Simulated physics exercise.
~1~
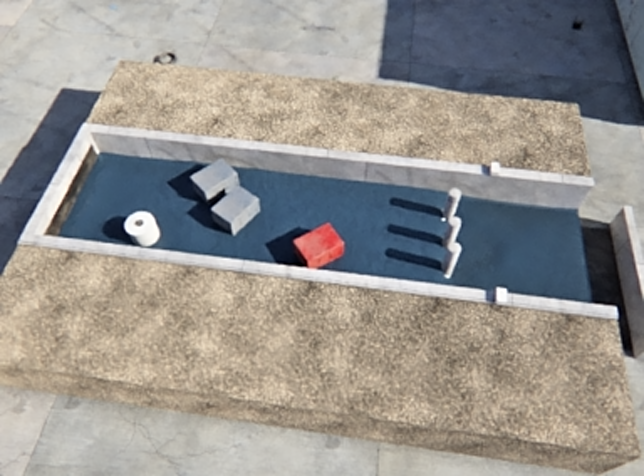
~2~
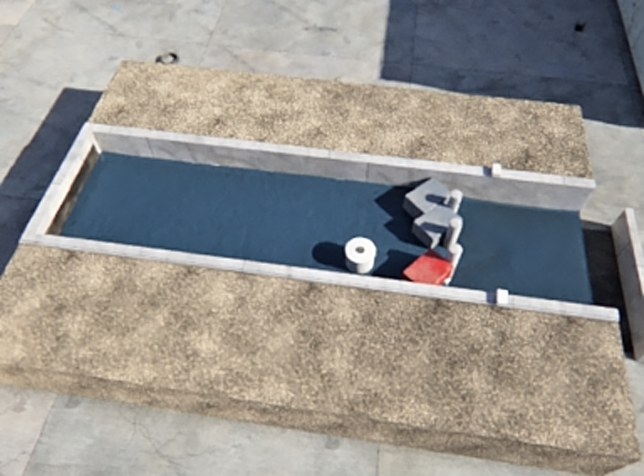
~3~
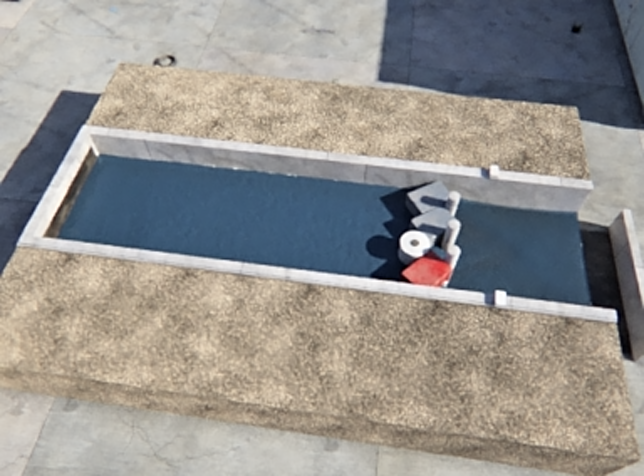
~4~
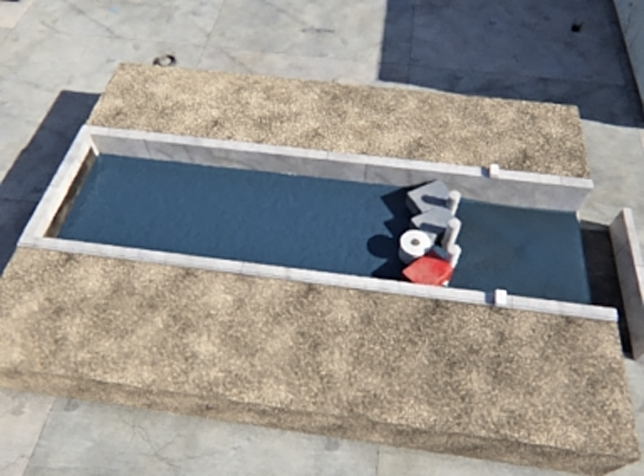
In a walled channel of blue water, two grey crates, a red crate and a white tub drifted right until the crates lodged against a row of white posts, and the tub came to rest behind them, with nothing getting past the bank marks.
